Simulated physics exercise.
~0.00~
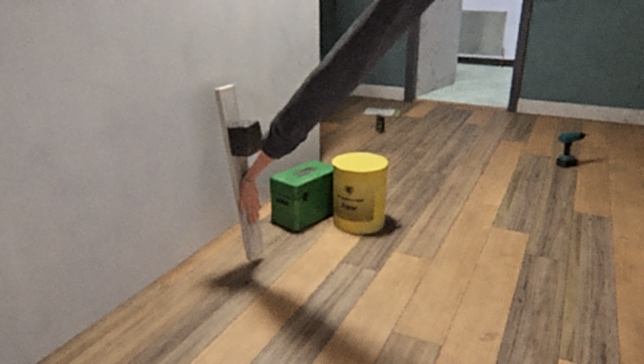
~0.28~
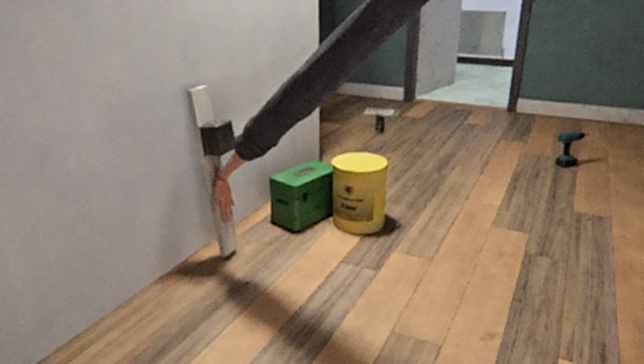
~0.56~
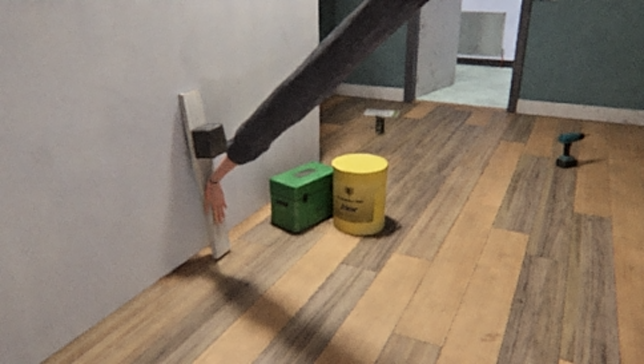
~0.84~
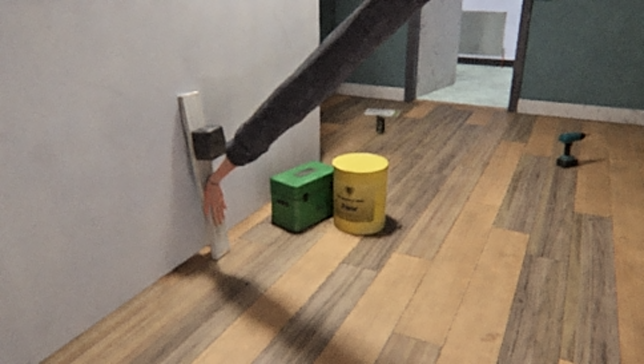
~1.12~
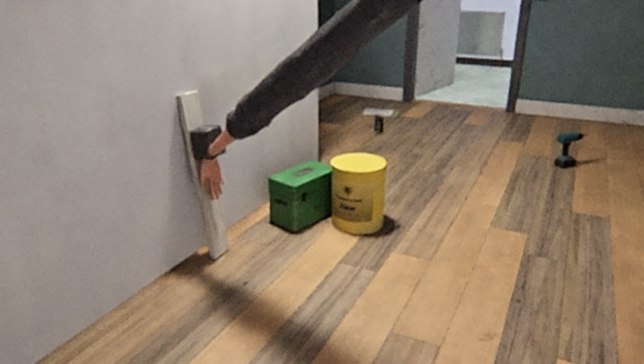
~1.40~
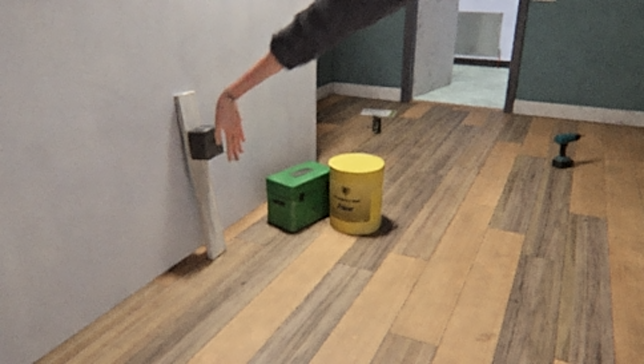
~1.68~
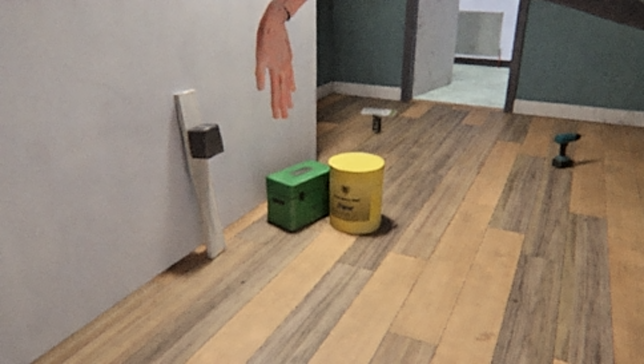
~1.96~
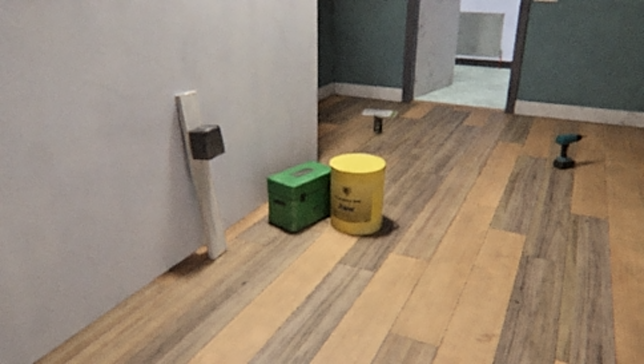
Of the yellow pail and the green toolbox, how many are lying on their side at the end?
None of them are lying on their side. The yellow pail and the green toolbox are both still upright on the wooden floor.
White plank being leant against a grey wall by a hand, which lets go and withdraws, leaving the plank standing.
